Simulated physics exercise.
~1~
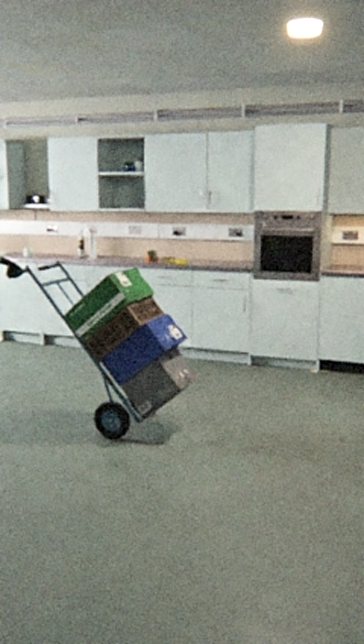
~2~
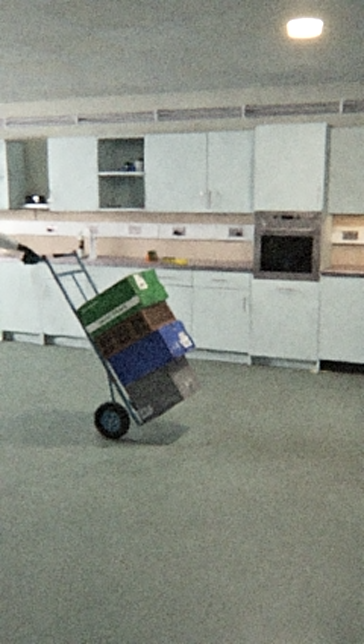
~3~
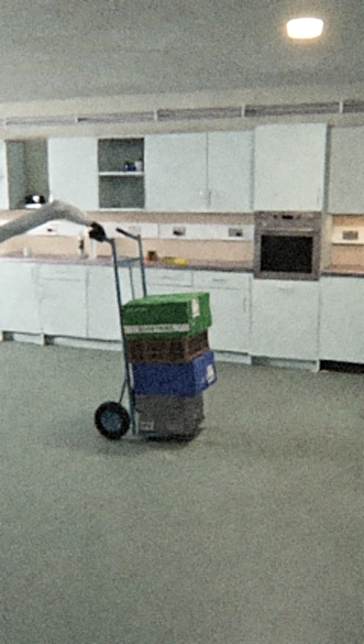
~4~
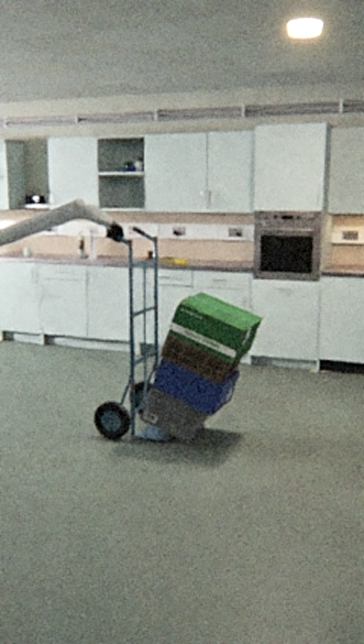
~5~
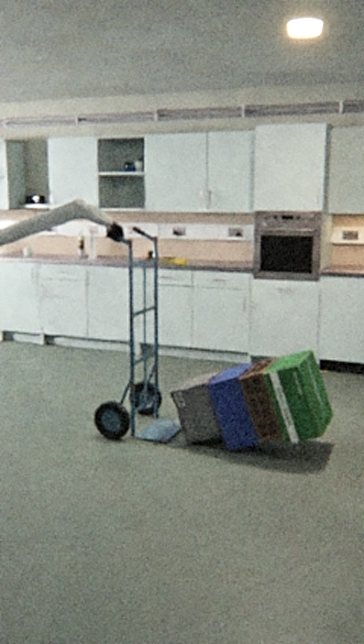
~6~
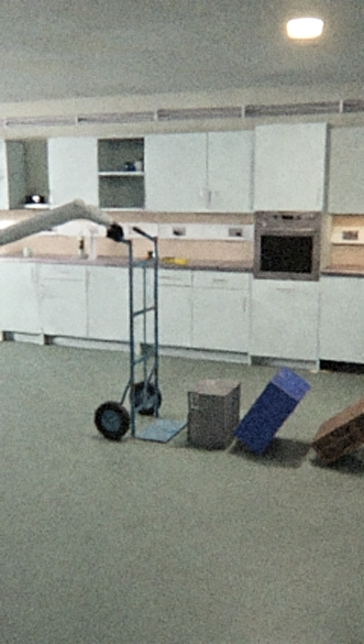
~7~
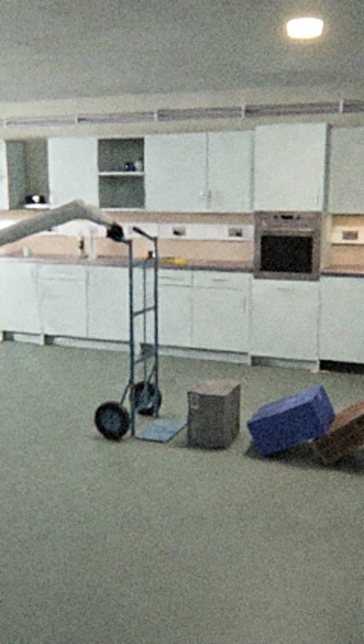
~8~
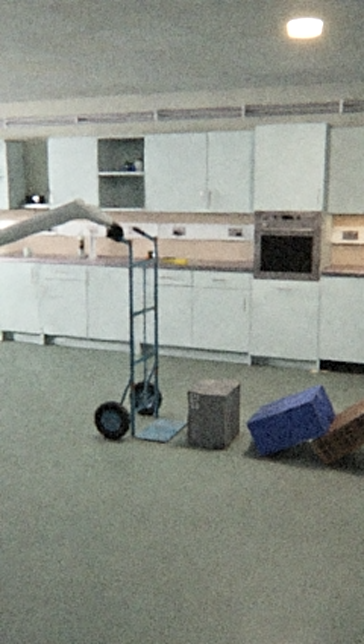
In a kitchen with pale cabinets and a built-in oven, seen from a still view across a grey-green floor, a blue two-wheeled hand truck leans back at the left. It carries a stack of four boxes, green on top, then brown, blue and grey. A gloved hand on a pale arm swings the truck upright, then holds it still. The stack keeps tipping forward off the plate and topples to the right, coming apart on the floor. The green box goes out of view, while the grey, blue and brown ones rest in a row beside the upright truck.
